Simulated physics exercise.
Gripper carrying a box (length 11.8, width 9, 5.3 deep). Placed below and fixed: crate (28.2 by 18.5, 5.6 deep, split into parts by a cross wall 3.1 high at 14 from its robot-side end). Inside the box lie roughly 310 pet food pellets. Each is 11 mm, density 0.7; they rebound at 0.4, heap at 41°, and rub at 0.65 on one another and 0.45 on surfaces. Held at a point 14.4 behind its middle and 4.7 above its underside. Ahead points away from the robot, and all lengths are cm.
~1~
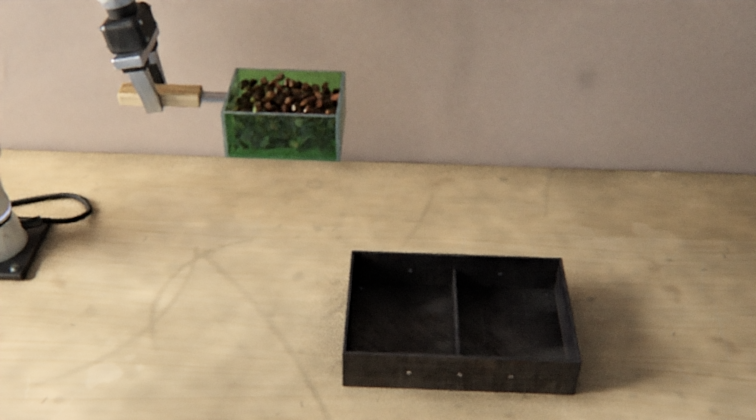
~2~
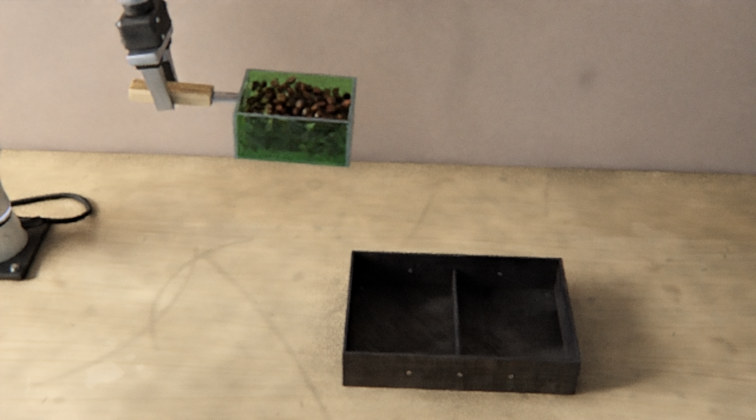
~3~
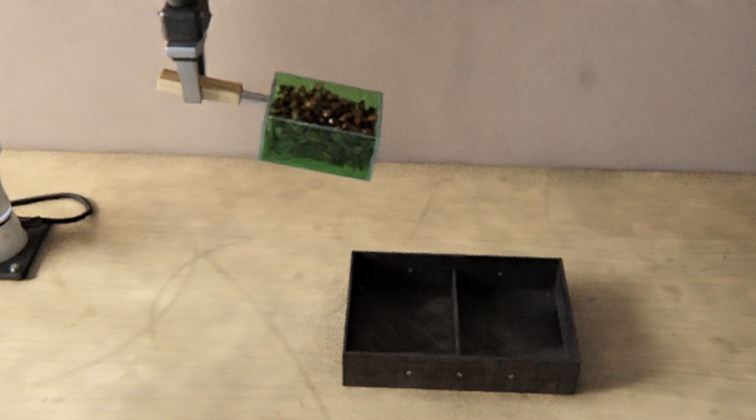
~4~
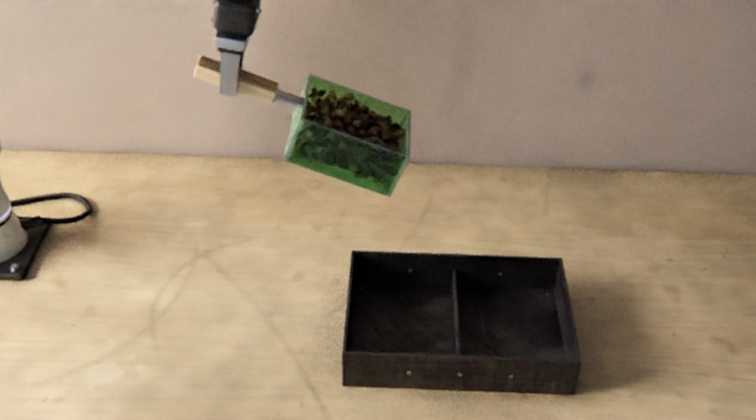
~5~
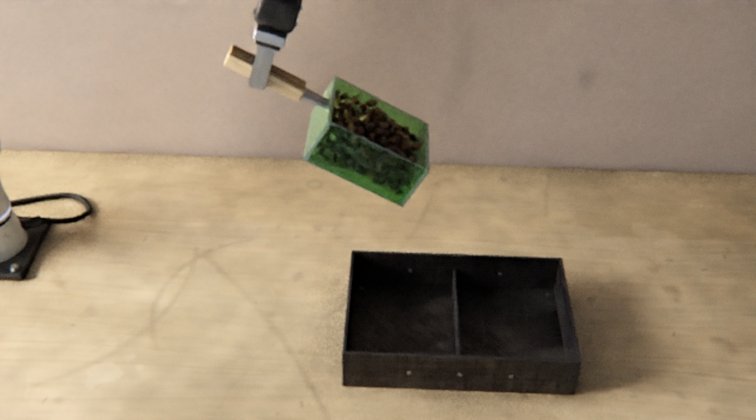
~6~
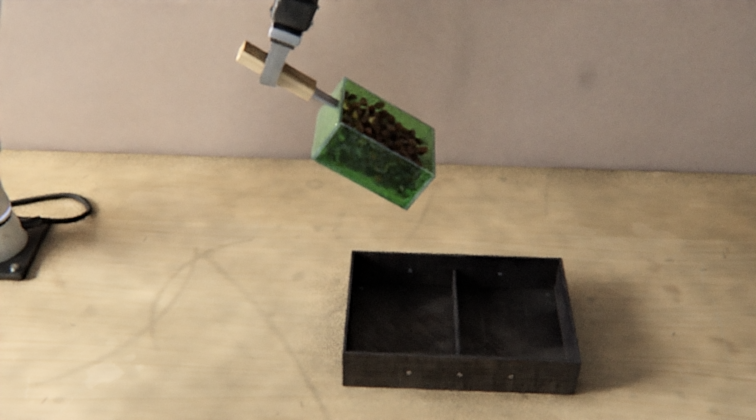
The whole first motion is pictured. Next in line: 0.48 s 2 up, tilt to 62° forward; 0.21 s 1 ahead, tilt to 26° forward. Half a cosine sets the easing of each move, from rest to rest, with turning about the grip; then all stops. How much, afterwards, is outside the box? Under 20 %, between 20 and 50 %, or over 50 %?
Under 20 %.
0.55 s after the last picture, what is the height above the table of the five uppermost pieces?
I'd put it near 34 cm.
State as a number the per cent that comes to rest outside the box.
I'd put it near 0 per cent.
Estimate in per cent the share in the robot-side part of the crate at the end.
About 0 %.
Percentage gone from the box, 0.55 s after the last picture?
Roughly 0 percent by that moment.
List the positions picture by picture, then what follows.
Box floor at (288, 132), level; upper third of the load around (286, 102), from x 235 to 340, top at y 75; 312 in the box, in the first picture.
Box floor at (297, 135), tilted 3° forward; upper third of the load around (292, 106), from x 245 to 345, top at y 80, in the second picture.
Box floor at (318, 143), tilted 11° forward; upper third of the load around (307, 114), from x 265 to 370, top at y 85, in the third picture.
Box floor at (342, 151), tilted 21° forward; upper third of the load around (327, 121), from x 295 to 400, top at y 95, in the fourth picture.
Box floor at (358, 156), tilted 29° forward; upper third of the load around (346, 125), from x 315 to 415, top at y 95, in the fifth picture.
Box floor at (364, 158), tilted 32° forward; upper third of the load around (353, 127), from x 325 to 420, top at y 95; 312 in the box, in the sixth picture.
Then, 0.28 s later, tilted 50° forward, highest piece 33 above the table; 312 in the box.
Then, 0.55 s later, tilted 53° forward, highest piece 34 above the table; 312 in the box.
Then, 0.89 s later, tilted 26° forward, highest piece 36 above the table; 311 in the box, 1 in flight or on a rim.
Then, 1.94 s later, tilted 26° forward, highest piece 36 above the table; 311 in the box, 1 in the far-side part.
At rest, 311 in the box, 1 in the far-side part. That is 0 % outside the box.
